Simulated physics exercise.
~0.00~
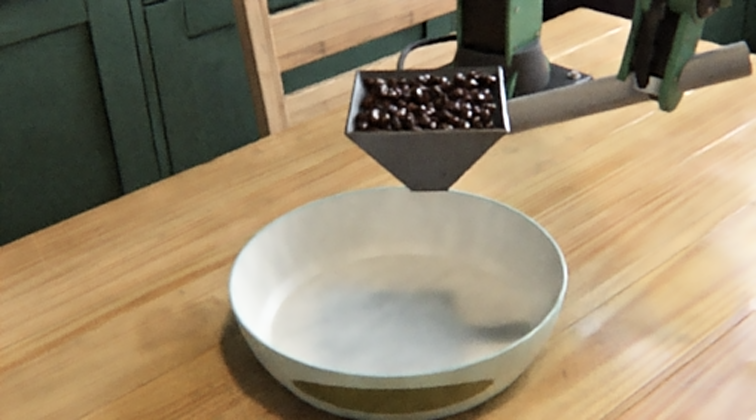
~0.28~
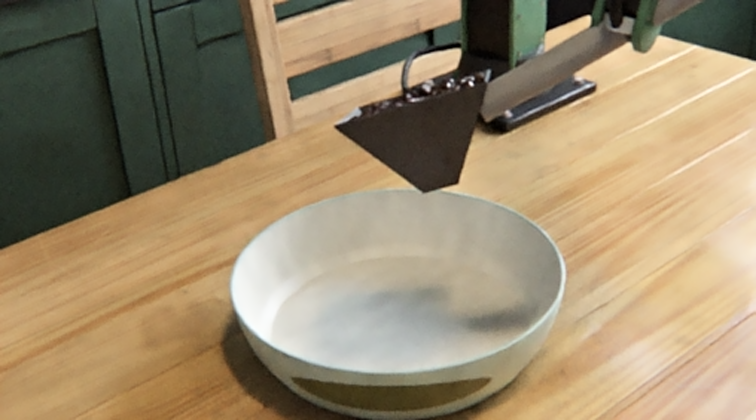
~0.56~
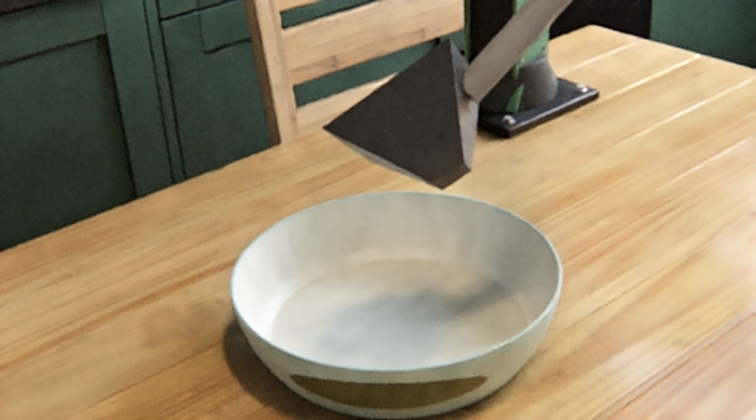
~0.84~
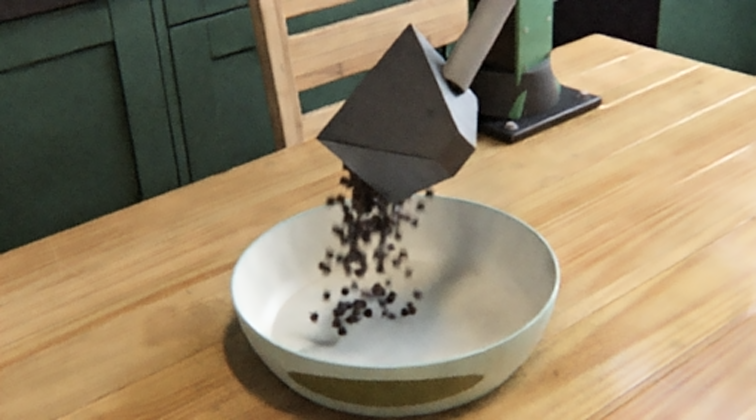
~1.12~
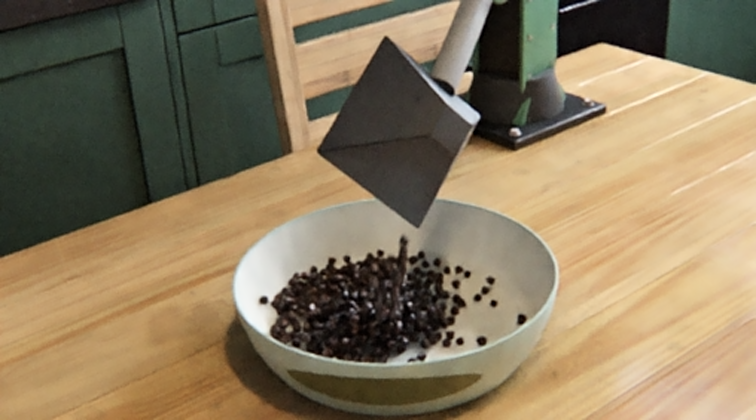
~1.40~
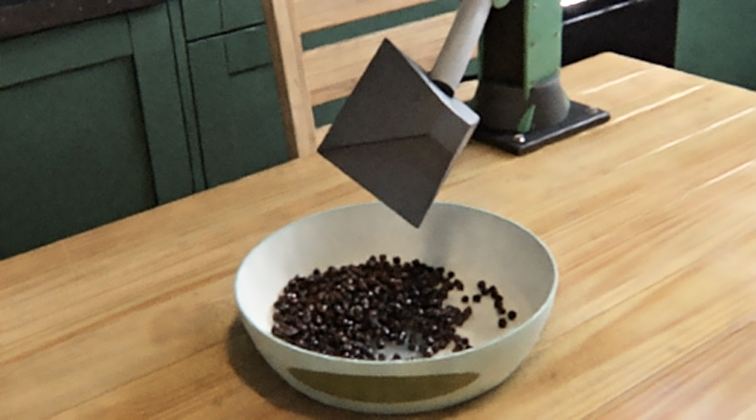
On a wooden table in a room with green cabinets, a mechanical arm steadily tips a dark metal scoop of coffee beans over a wide white pan, and the beans pour out until the scoop is empty and they lie spread across the pan's bottom.
